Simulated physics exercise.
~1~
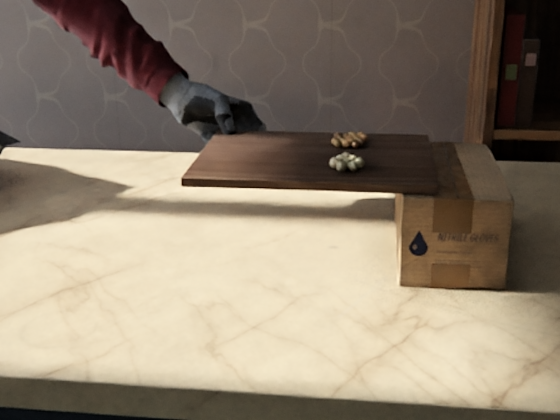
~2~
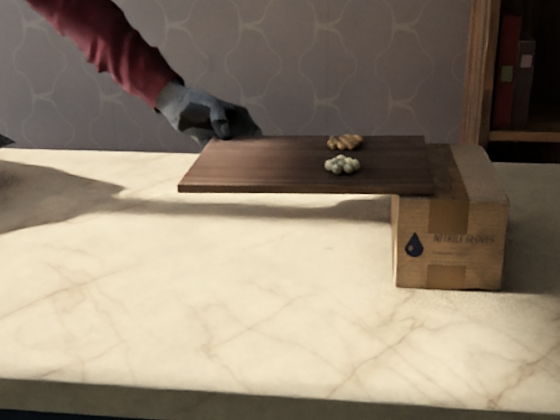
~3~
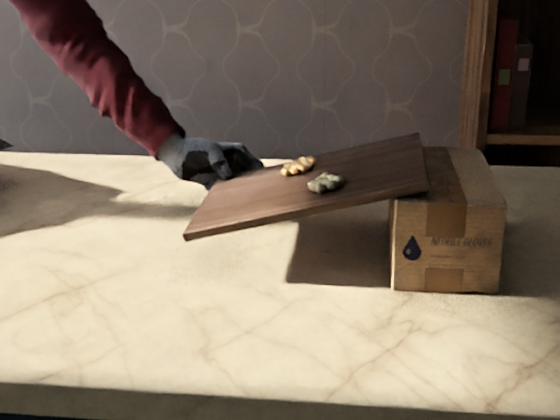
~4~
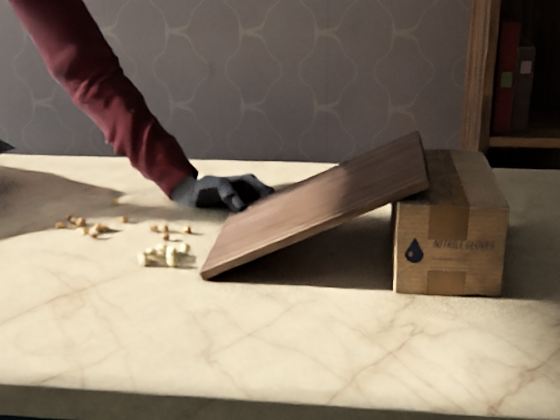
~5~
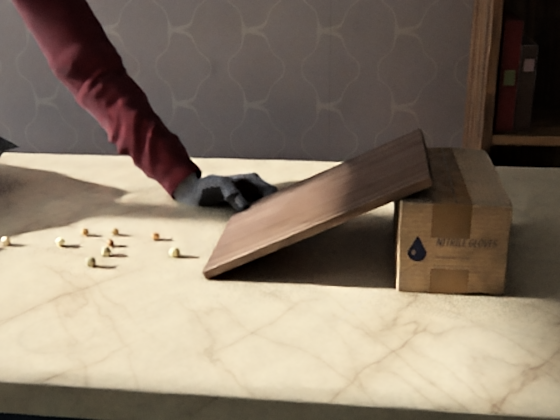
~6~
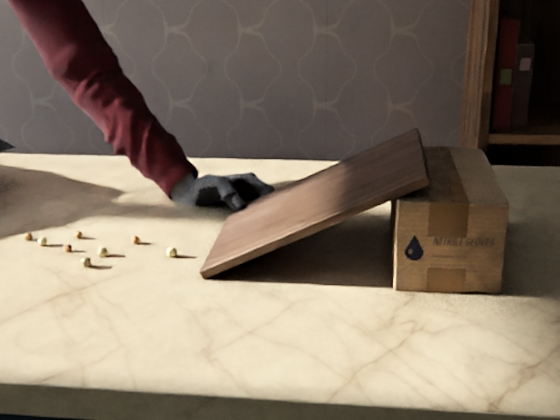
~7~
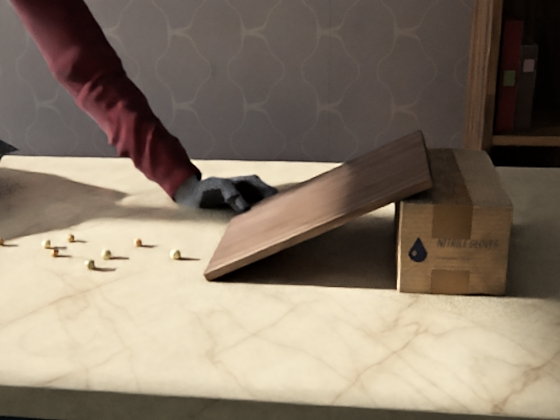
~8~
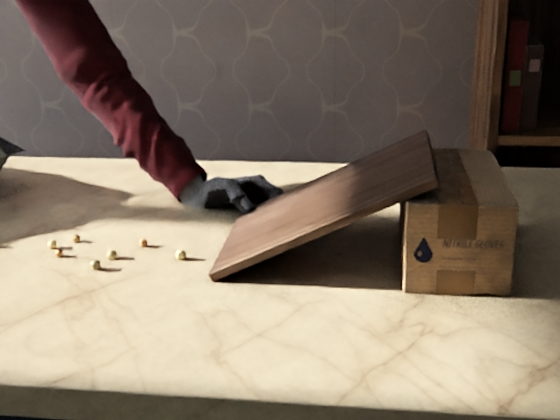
At the start, a gloved hand in a red sleeve holds up the left end of a dark wooden board, its right end resting on a cardboard box on a pale marble counter. Two small heaps of little rounded pieces sit on top. The hand lowers its end, and both heaps slide left down the slope. Once that end rests on the counter, the pieces spill off and scatter leftward. The back heap travels farther, with most of it leaving the counter, while a few pieces remain scattered left of the ramp, the hand still beside it.
